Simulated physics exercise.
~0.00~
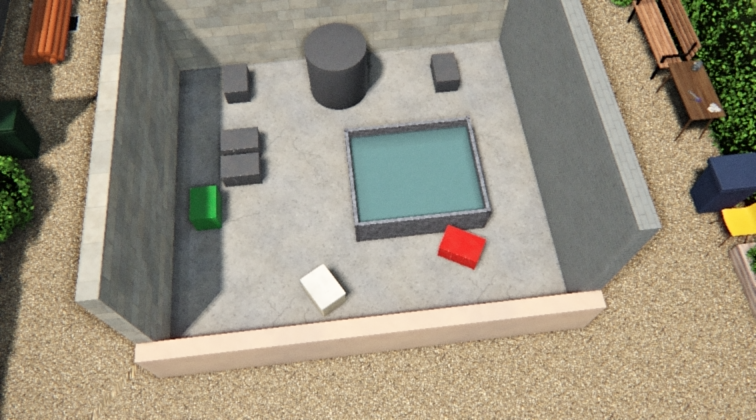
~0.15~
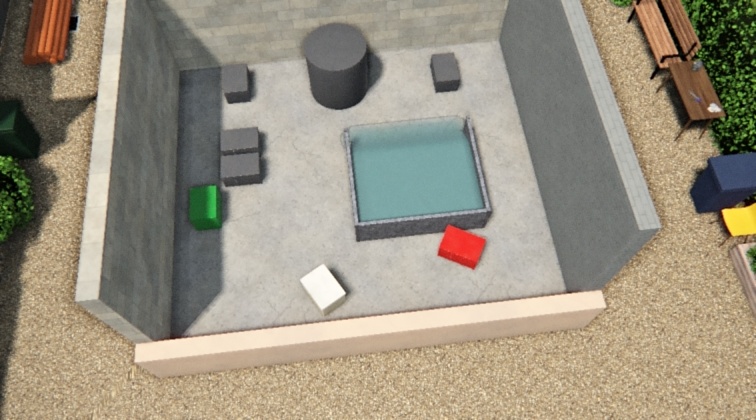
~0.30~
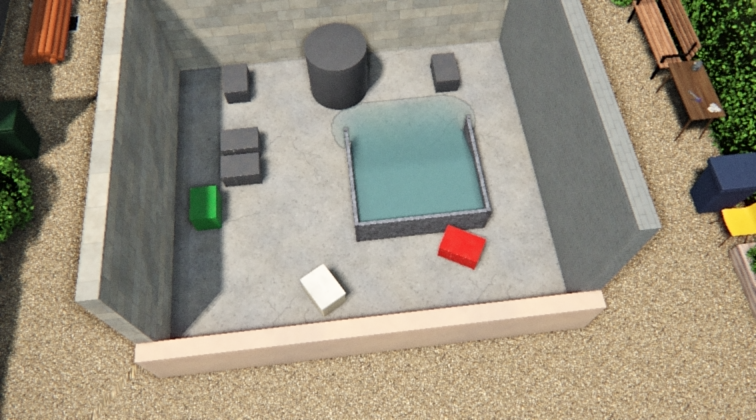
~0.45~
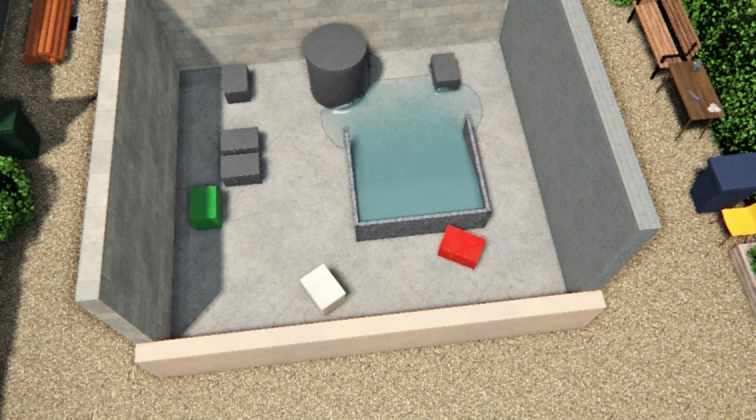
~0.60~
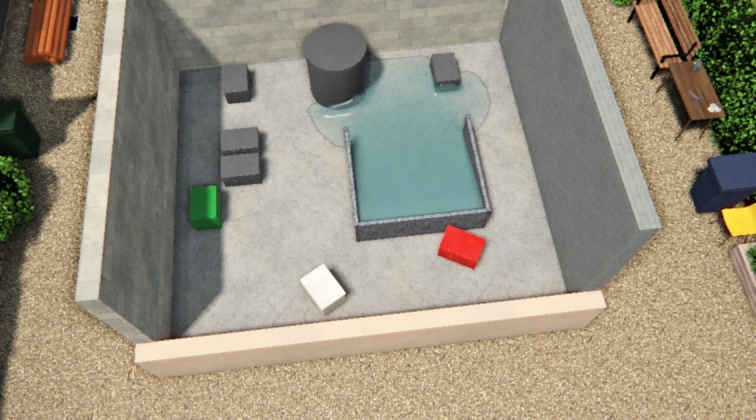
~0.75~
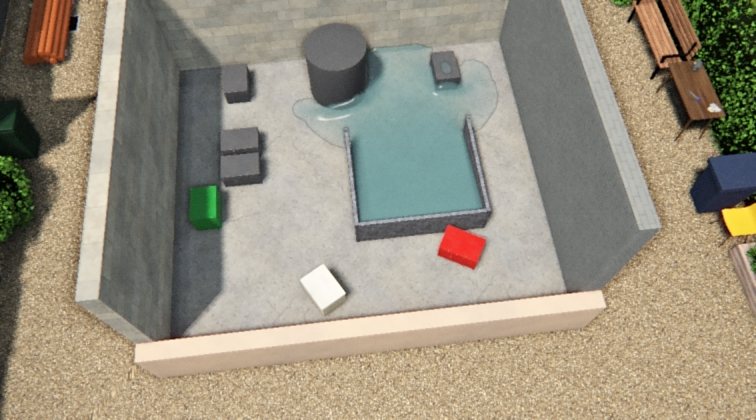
Water spreads from the back of a walled pool across the floor around nearby grey blocks.
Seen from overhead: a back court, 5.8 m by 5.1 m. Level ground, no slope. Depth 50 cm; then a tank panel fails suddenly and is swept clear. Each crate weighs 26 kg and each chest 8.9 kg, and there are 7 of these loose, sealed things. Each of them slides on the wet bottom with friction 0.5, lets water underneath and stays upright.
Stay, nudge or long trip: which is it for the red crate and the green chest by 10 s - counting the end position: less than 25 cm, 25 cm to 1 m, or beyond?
The red crate ought to stand firm, the green chest ought to budge somewhat.
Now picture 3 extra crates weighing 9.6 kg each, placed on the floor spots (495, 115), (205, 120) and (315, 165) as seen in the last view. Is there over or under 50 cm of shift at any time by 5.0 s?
First outside the limit, then outside the limit, then inside the limit.
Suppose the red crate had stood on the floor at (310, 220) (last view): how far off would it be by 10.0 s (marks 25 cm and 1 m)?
Well, it rests almost unmoved.
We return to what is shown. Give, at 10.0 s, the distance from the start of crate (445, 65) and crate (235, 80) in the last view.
400 cm and 50 cm, respectively.
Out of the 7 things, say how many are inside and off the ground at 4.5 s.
The number is 0.
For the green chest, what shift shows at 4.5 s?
It has shifted about 0 cm.
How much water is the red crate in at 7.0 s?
Near 6 cm deep.
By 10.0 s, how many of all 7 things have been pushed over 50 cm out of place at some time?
The count comes to 3.
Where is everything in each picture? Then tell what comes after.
The red crate at (463, 243), on the bottom; the green chest at (203, 203) rests on the ground; 3.1 m2 under water; 0 of 7 have shifted, in the first picture.
The red crate at (463, 243) rests on the ground; the green chest at (203, 203), on the bottom; 4.0 m2 under water; 0 of 7 have shifted, in the second picture.
The red crate at (463, 243), on the bottom; the green chest at (203, 203), on the bottom; 5.1 m2 under water; 0 of 7 have shifted, in the third picture.
The red crate at (463, 243), on the bottom; the green chest at (203, 203), on the bottom; water covers 5.9 m2; 0 of 7 have shifted, in the fourth picture.
The red crate at (463, 243) rests on the ground; the green chest at (203, 203), on the bottom; water covers 6.9 m2; 0 of 7 have shifted, in the fifth picture.
The red crate at (463, 243) rests on the ground; the green chest at (203, 203) rests on the ground; 7.7 m2 under water; 0 of 7 have shifted, in the sixth picture.
After 2.0 s the red crate is near (463, 243), 0.0 m from its start, aground; the green chest is near (203, 203), 0.0 m from its start, aground; 1 afloat.
After 4.5 s the red crate is near (463, 243), 0.0 m from its start, aground; the green chest is near (203, 203), 0.0 m from its start, aground; 0 afloat.
After 7.0 s the red crate is near (461, 242), 0.0 m from its start, aground; the green chest is near (209, 216), 0.3 m from its start, aground; 1 afloat.
After 10.0 s the red crate is near (461, 242), 0.0 m from its start, aground; the green chest is near (241, 191), 0.6 m from its start, afloat; 2 afloat.
